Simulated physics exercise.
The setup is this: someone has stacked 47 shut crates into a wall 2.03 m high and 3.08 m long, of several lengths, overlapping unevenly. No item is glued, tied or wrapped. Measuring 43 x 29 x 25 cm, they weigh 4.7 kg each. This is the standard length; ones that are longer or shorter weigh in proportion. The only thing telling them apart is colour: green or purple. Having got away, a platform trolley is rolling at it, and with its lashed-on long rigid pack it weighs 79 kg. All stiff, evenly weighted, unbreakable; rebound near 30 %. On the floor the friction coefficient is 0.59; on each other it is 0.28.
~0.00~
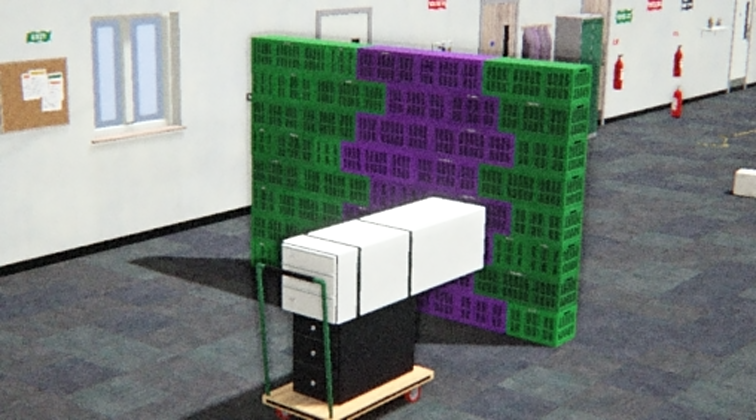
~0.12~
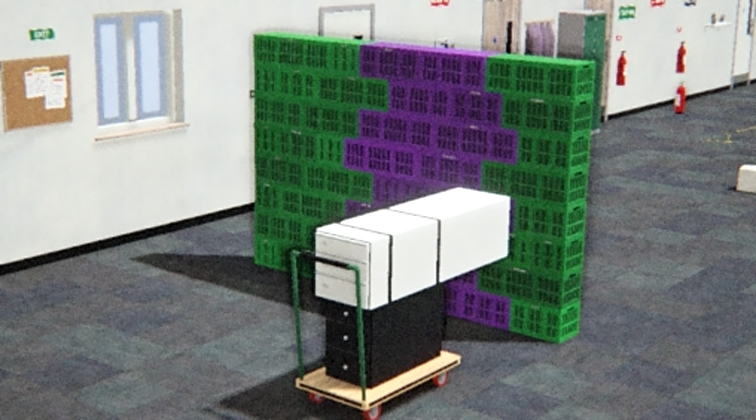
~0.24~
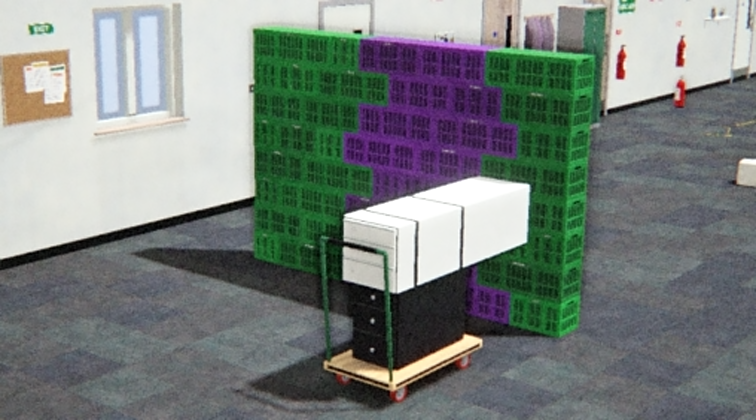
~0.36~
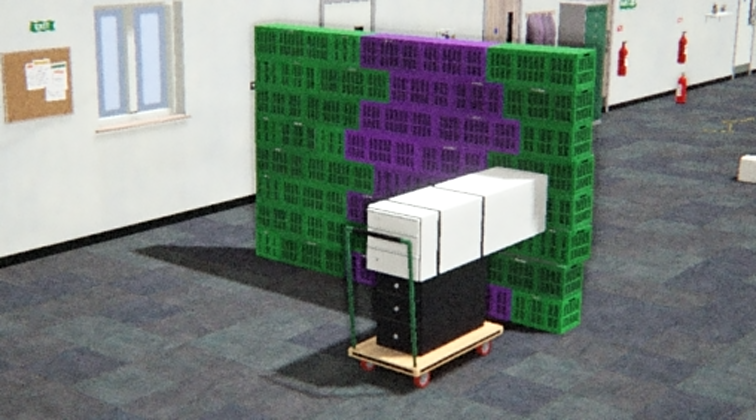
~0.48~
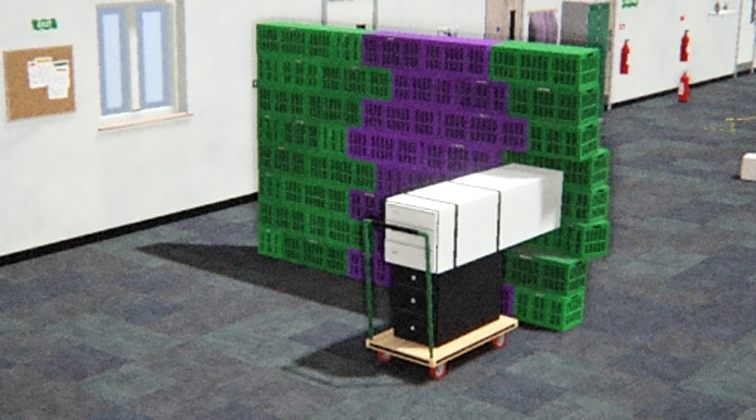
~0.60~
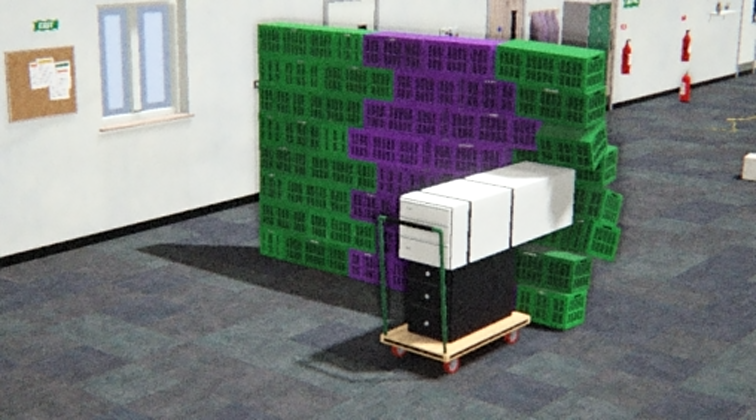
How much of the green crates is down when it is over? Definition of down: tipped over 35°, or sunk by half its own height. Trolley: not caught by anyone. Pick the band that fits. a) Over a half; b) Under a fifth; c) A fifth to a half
A fifth to a half.
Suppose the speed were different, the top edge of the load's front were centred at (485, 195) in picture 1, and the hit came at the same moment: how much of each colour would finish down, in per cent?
Down at the end: Green 0 per cent, purple 0 per cent.
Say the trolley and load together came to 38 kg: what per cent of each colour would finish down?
Green 0, purple 0 %.
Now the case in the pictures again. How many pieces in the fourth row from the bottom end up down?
Count down in that row: 2.
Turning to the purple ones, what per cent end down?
Colour purple - 40 percent down at the end.
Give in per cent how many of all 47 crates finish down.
About 45 per cent.
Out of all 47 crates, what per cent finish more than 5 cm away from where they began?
50 in a hundred.
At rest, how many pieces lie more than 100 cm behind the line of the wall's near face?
Estimate: Some 12.
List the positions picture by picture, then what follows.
In the first picture (places mark the middle of the side facing us), load (480, 228) 70 cm short of the wall; top green crate (526, 82); top purple crate (448, 74); nothing disturbed.
In the second picture, load (504, 217) 43 cm short of the wall; top green crate (529, 79).
In the third picture, load (524, 204) 17 cm short of the wall; top green crate (529, 73).
In the fourth picture, load (543, 193) 7 cm into the wall's line; top green crate (530, 68); 6 disturbed, none down.
In the fifth picture, load (558, 190) 23 cm into the wall's line; top green crate (533, 68); steepest lean 5°, the crate at (553, 142); 12 disturbed, none down.
In the sixth picture, load (570, 187) 36 cm into the wall's line; top green crate (539, 69) leaning 5°; top purple crate (457, 59); steepest lean 25°, the crate at (564, 153); 14 disturbed, none down.
After 1.04 s, load 68 cm past the wall's line, still rolling; 6 of the 27 green crates down (6 of 47 in all colours); top green crate leaning 38°, 26 cm lower; top purple crate shifted 16 cm.
After 1.72 s, load 67 cm past the wall's line, still rolling; 7 of the 27 green crates down (12 of 47 in all colours); top green crate on its side; top purple crate leaning 27°, 10 cm lower.
After 2.56 s, load 62 cm past the wall's line, stopped; 11 of the 27 green crates down (20 of 47 in all colours); top green crate on its side; top purple crate on its side.
By the end (4.5 s), load 62 cm past the wall's line, stopped; 11 of the 27 green crates down (20 of 47 in all colours); top green crate on its side; top purple crate on its side. That is 41 per cent. As the last picture would show them, middles, top green crate near (645, 333), top purple crate near (572, 221).
